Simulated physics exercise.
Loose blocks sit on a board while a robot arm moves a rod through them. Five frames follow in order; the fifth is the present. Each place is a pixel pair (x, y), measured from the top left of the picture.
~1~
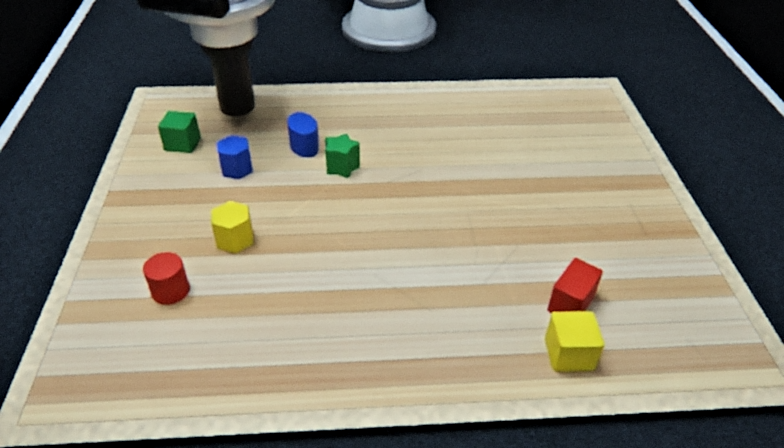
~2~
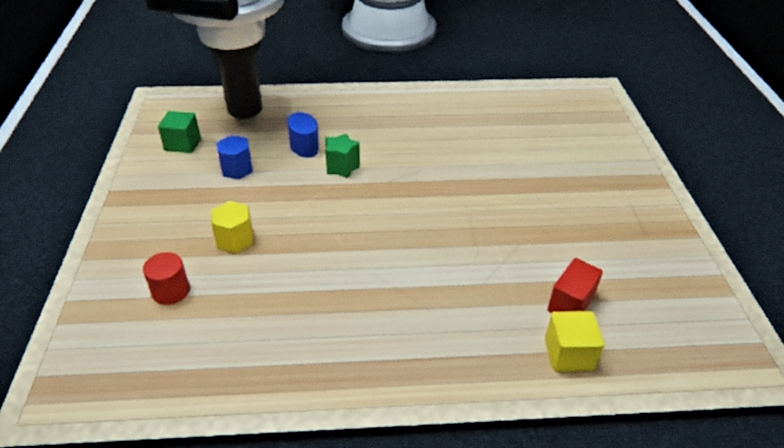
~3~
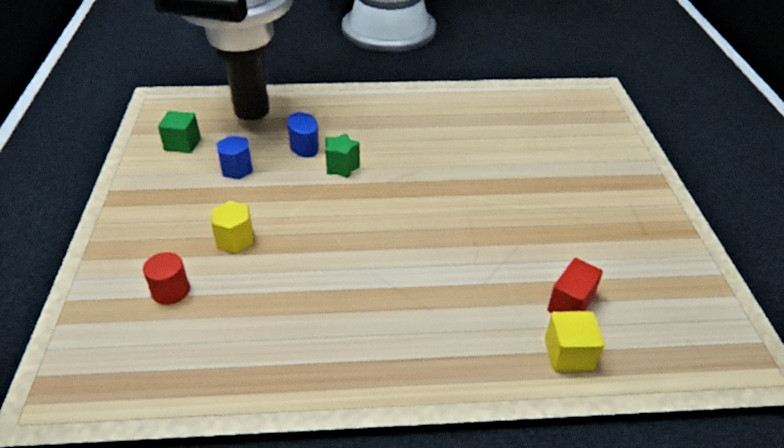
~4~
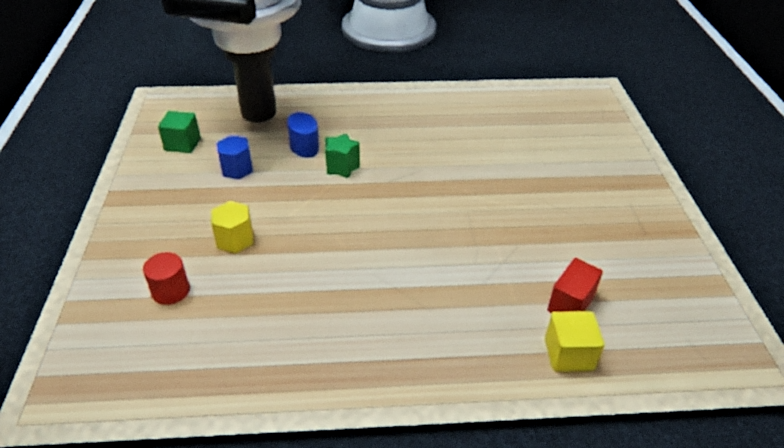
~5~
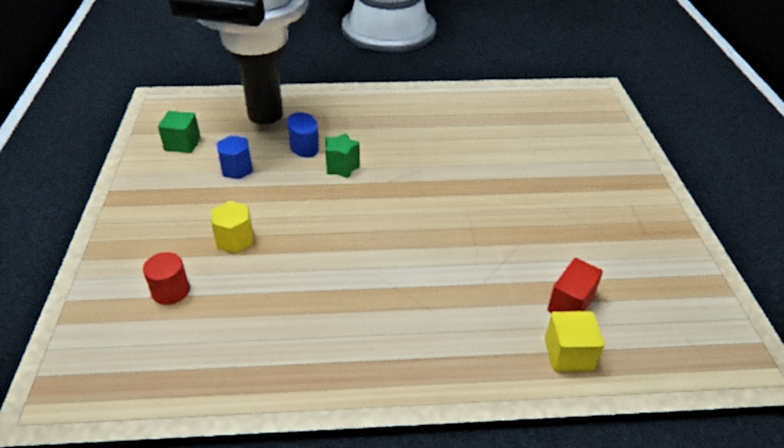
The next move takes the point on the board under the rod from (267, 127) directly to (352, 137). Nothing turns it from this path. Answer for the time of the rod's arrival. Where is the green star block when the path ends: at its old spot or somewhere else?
It stays.
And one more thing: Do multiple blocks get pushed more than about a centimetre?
Short answer: No.
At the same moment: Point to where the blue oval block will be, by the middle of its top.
Answer: (323, 130).
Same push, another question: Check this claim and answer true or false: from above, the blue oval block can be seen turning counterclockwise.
It is false.
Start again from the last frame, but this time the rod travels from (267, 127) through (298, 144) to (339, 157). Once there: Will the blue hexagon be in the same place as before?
I expect so.
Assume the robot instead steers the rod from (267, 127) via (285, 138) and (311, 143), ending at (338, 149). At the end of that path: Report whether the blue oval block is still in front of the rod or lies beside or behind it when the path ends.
I predict the rod still has it in front.
On the path given first. One third of the way, rod at (296, 119); blue oval block at (308, 125), turned 15° clockwise.
Two thirds of the way, rod at (323, 122); blue oval block at (320, 130), turned 65° clockwise.
At the end, rod at (352, 126); blue oval block at (323, 130), turned 85° clockwise; green star block in place.
